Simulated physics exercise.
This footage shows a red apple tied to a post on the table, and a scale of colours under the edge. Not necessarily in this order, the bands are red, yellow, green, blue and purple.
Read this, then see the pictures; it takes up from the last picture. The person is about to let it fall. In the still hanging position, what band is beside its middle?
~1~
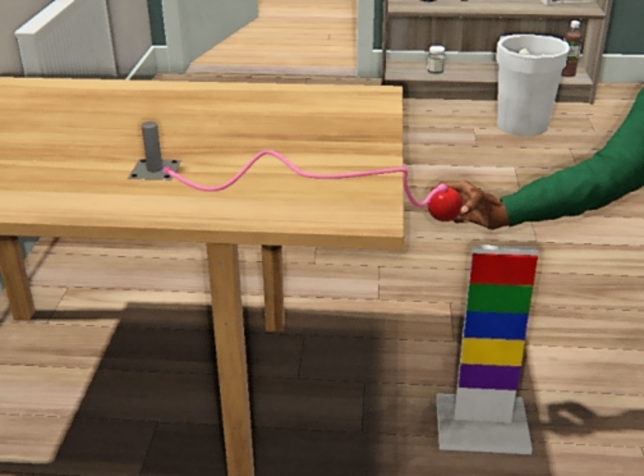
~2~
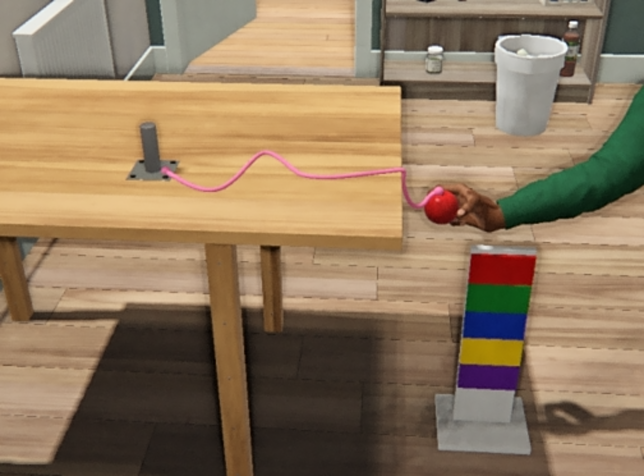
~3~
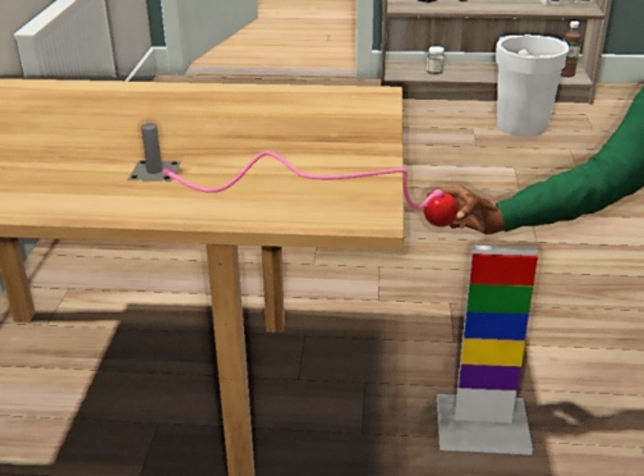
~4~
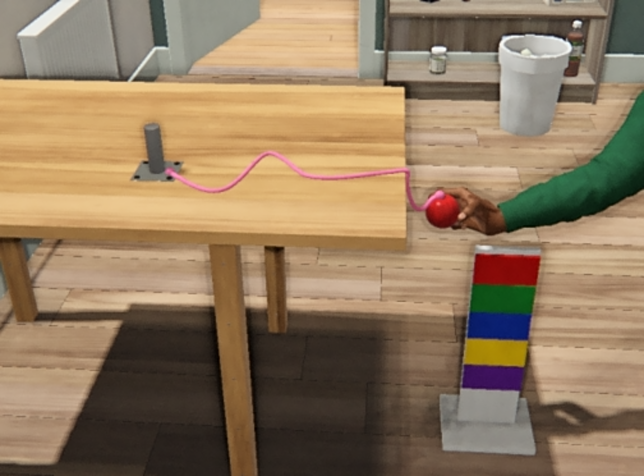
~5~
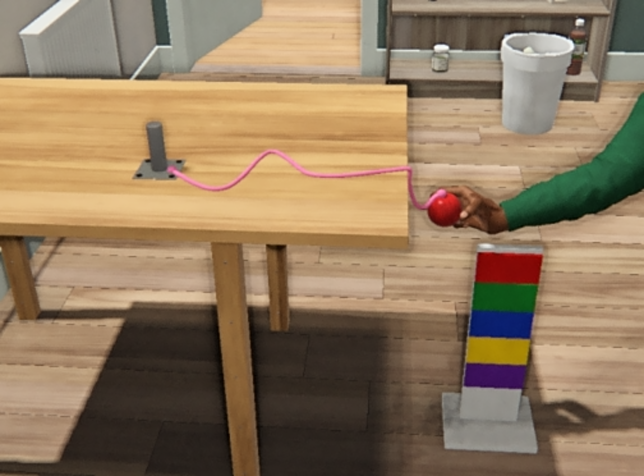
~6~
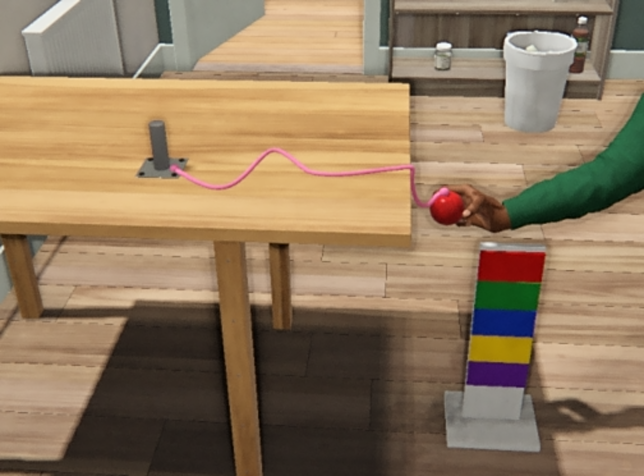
Its centre hangs level with the blue band.
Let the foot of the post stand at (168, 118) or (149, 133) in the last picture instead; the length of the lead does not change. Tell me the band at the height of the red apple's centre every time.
Try by try: Green; green.
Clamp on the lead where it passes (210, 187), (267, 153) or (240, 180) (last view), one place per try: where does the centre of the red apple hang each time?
The three spots are (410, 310), (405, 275) and (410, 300), in that order.
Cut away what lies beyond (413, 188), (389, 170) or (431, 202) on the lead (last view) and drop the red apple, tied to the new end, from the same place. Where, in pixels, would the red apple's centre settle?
About (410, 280) first, then about (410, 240), and finally about (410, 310).
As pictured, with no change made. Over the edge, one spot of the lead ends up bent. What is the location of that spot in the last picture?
It's the piece you see at (318, 174).
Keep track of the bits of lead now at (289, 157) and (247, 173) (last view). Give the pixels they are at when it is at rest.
First one close to (363, 166), second close to (283, 166).
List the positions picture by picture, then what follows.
In the first frame, red apple (445, 205); red (504, 271); green (500, 300); blue (496, 327); yellow (493, 353); purple (489, 378).
In the second frame, red apple (442, 207); lead through (184, 182) (239, 176) (278, 157) (328, 177) (400, 174).
In the third frame, red apple (441, 210).
In the fourth frame, red apple (442, 211); lead through (188, 183) (243, 176) (282, 158) (332, 178) (404, 174).
In the fifth frame, red apple (445, 210).
In the sixth frame, red apple (447, 208); lead through (193, 180) (247, 173) (286, 155) (336, 175) (408, 171).
Soon after, apple near (385, 320); level with blue.
After that, apple near (417, 323); level with blue.
In the end, apple near (406, 324); level with blue. Its centre hangs level with the blue band.
